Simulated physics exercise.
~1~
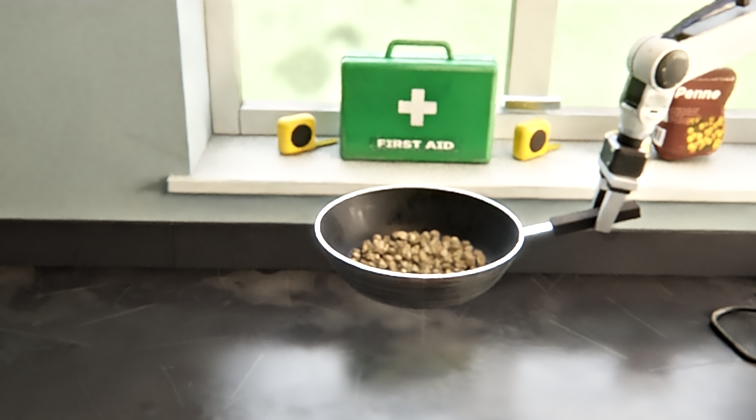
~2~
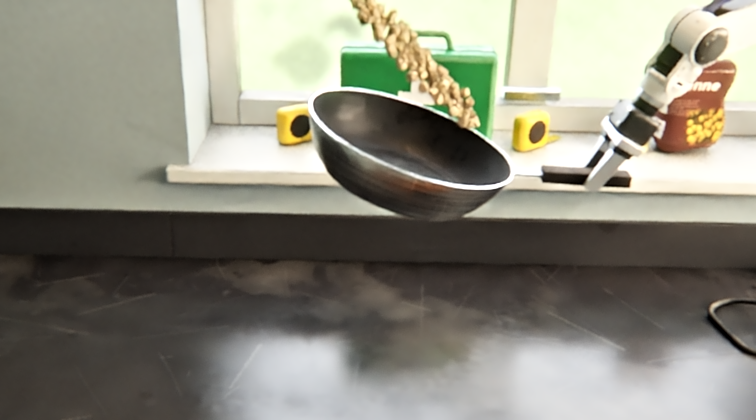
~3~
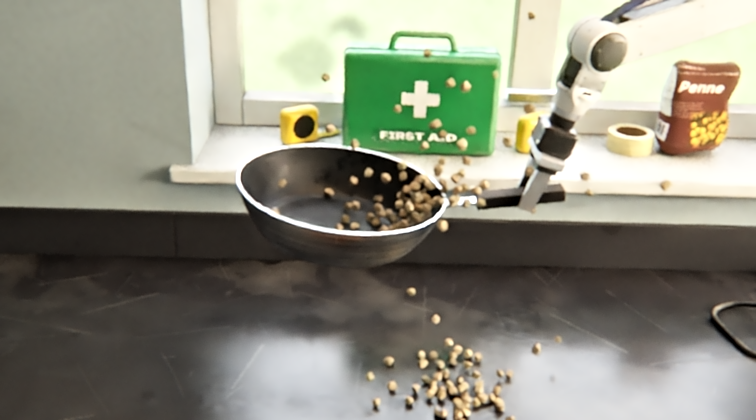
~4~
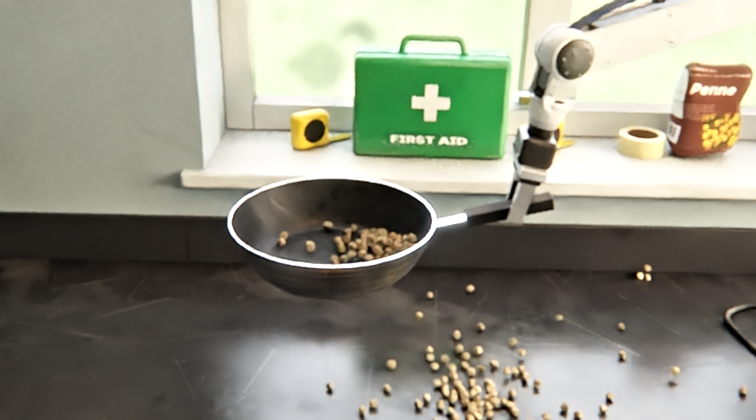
A robot arm tossed a dark frying pan of small brown pebbles upward, flinging them high before a green first aid box, then moved the pan left and lower, catching some while many others spilled and scattered across the dark tabletop.
